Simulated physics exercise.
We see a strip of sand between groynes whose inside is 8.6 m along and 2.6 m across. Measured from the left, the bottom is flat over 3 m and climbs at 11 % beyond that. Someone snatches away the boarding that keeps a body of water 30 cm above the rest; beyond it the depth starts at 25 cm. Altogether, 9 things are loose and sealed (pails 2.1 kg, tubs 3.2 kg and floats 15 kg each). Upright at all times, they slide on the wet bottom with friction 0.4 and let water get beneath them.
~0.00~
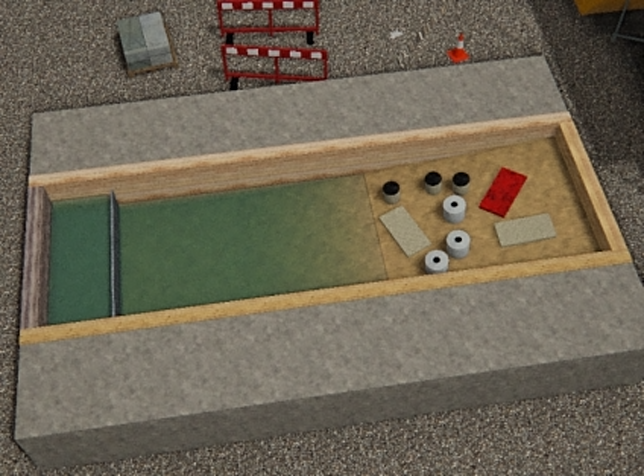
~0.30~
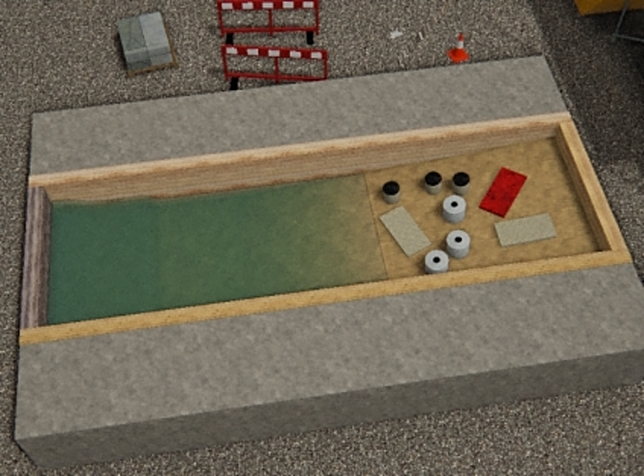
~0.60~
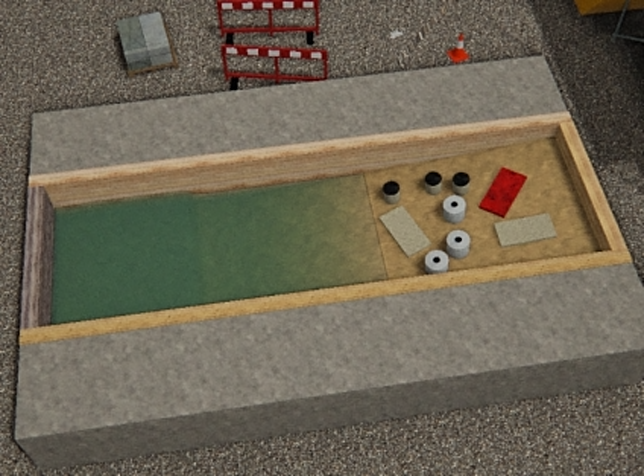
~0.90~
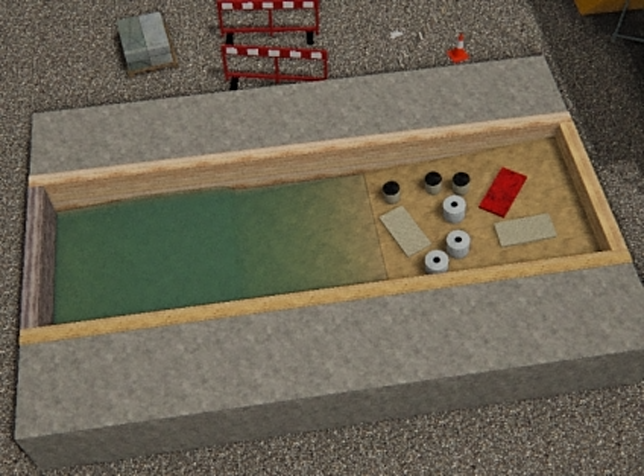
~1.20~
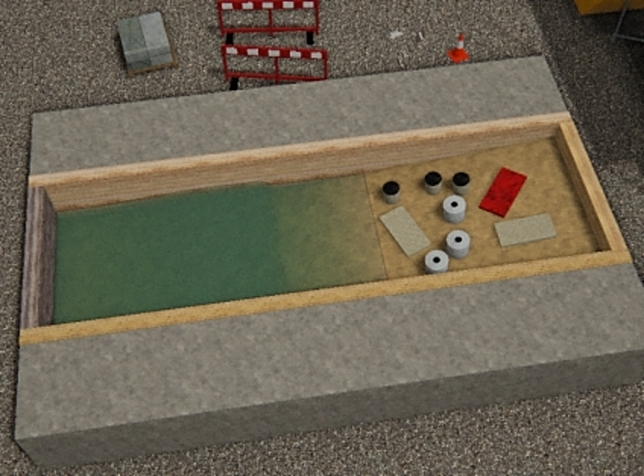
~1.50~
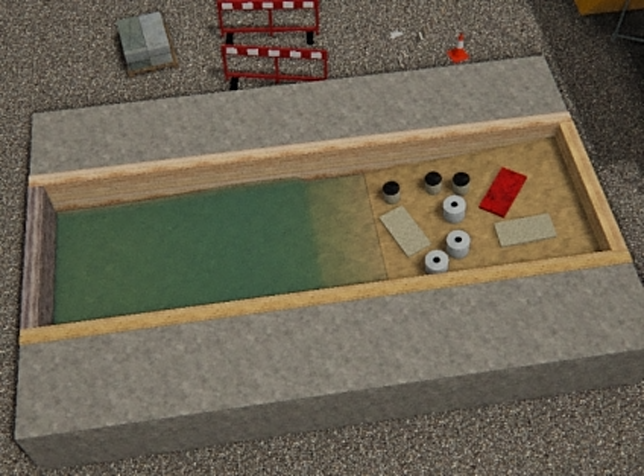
A long timber-edged trough between grey concrete banks lies on gravel, seen from high above at a fixed angle. Green water fills the left, with a dark board across it, and on the bare sand at right sit black and pale tubs, two beige slabs and a red one. The board vanishes, a faint edge in the water travels rightward, and the objects stay still.
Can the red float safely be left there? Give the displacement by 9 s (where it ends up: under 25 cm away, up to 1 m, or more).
That one's basically staying where it is.
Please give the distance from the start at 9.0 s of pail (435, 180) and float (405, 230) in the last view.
One is off by 100 cm, the other by 250 cm, in the order asked.
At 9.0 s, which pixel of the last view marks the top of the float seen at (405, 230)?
Around (267, 252).
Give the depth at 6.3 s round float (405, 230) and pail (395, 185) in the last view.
14 and 4 cm.
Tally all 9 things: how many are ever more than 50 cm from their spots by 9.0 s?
By my tally, 7.
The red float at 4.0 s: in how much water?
I'd put it at about 3 cm.
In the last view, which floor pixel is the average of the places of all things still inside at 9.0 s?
Near (390, 229).
After 2.1 s the red float is near (504, 191), 0.0 m from its start, aground; 0 afloat.
After 4.0 s the red float is near (505, 191), 0.0 m from its start, aground; 7 afloat.
After 6.3 s the red float is near (504, 191), 0.0 m from its start, aground; 4 afloat.
After 9.0 s the red float is near (504, 191), 0.0 m from its start, aground; 5 afloat.
